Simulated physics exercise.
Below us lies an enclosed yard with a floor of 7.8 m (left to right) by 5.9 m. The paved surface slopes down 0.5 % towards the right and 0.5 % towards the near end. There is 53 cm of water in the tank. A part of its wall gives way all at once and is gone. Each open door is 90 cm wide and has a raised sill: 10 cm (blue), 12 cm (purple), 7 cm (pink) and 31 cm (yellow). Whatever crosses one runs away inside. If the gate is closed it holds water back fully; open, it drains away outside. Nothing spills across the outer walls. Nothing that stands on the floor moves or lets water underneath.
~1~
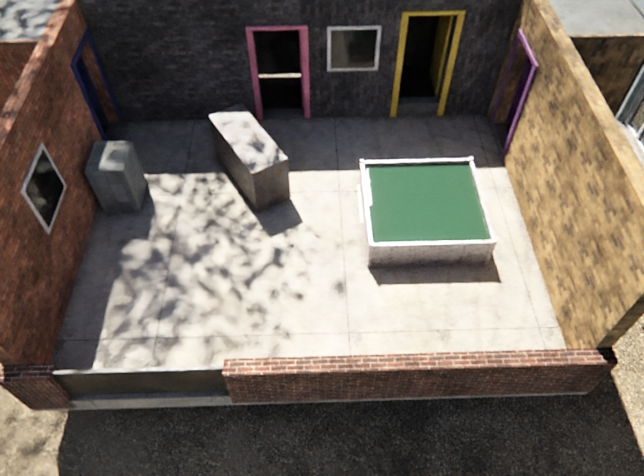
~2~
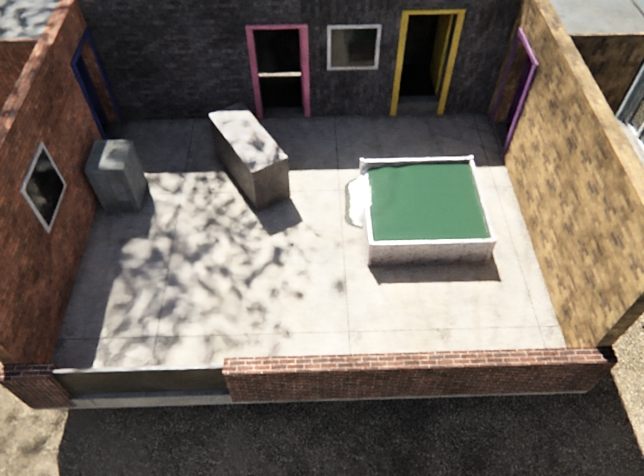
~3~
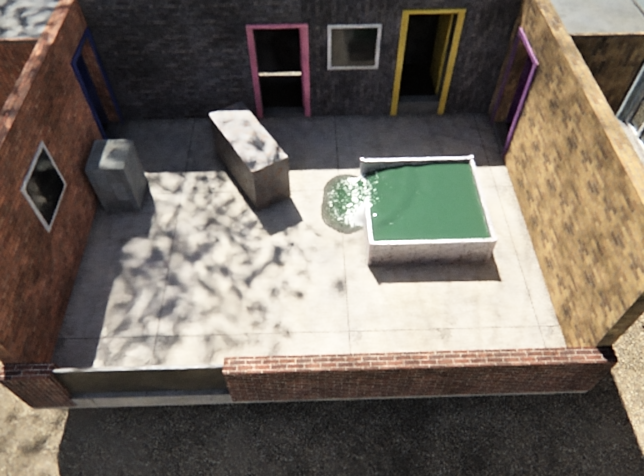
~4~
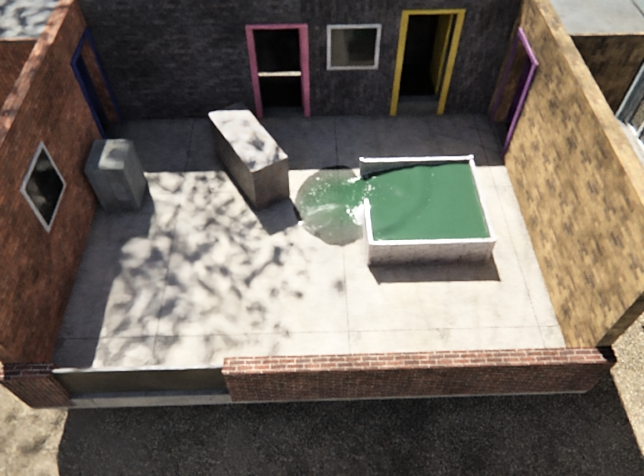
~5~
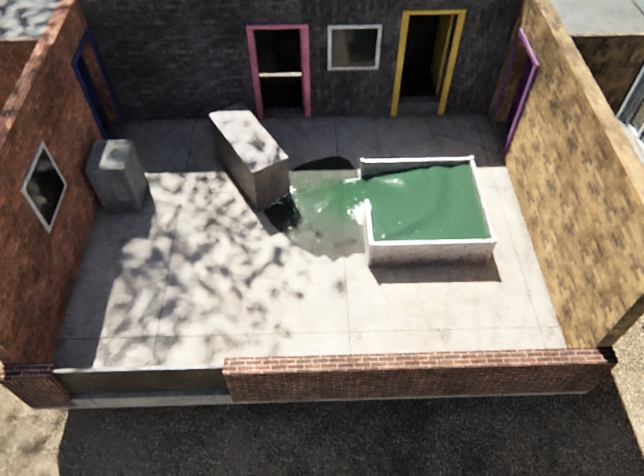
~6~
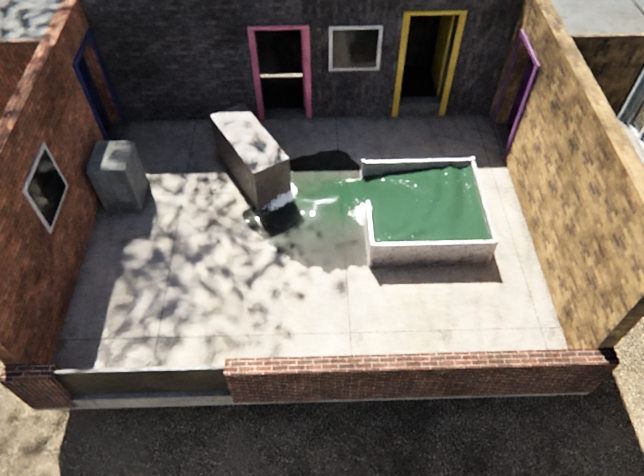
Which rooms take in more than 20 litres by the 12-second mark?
The water let in: At the blue door it stays under the limit; at the purple door it does not reach the limit; at the pink door it exceeds the limit; at the yellow door it does not reach the limit.
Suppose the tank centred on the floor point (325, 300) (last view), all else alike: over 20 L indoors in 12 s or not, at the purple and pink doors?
Then: Purple below, pink under.
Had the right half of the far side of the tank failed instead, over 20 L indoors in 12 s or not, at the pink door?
Against that limit: Pink not over.
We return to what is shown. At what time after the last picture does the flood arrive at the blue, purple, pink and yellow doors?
Arrival: Blue 2.2 s, purple 6.0 s, pink 1.1 s, yellow 4.0 s.
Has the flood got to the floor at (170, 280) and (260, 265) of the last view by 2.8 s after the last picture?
In that order: Wet, under water.
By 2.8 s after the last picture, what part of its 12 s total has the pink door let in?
Some 55 per cent by then.
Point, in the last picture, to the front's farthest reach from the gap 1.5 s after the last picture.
At about (77, 282).
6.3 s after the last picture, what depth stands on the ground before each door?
In cm: Blue 8, purple 1, pink 9, yellow 1.
Then, 0.7 s after the last picture water covers 15 % of the floor and is deepest (31 cm) near (360, 203); blue door not reached, purple door not reached, pink door not reached, yellow door not reached.
Then, 1.5 s after the last picture water covers 30 % of the floor and is deepest (26 cm) near (293, 197); blue door not reached, purple door not reached, pink door 8 cm at the sill, 12 L in, yellow door not reached.
Then, 2.8 s after the last picture water covers 45 % of the floor and is deepest (24 cm) near (50, 373); blue door 10 cm at the sill, 0 L in, purple door not reached, pink door 16 cm at the sill, 95 L in, yellow door not reached.
Then, 6.3 s after the last picture water covers 70 % of the floor and is deepest (10 cm) near (293, 197); blue door 8 cm at the sill, 0 L in, purple door 1 cm at the sill, 0 L in, pink door 9 cm at the sill, 167 L in, yellow door 1 cm at the sill, 0 L in.
Then, 11.3 s after the last picture water covers 90 % of the floor and is deepest (8 cm) near (169, 381); blue door 5 cm at the sill, 0 L in, purple door 4 cm at the sill, 0 L in, pink door 4 cm at the sill, 171 L in, yellow door 1 cm at the sill, 0 L in.
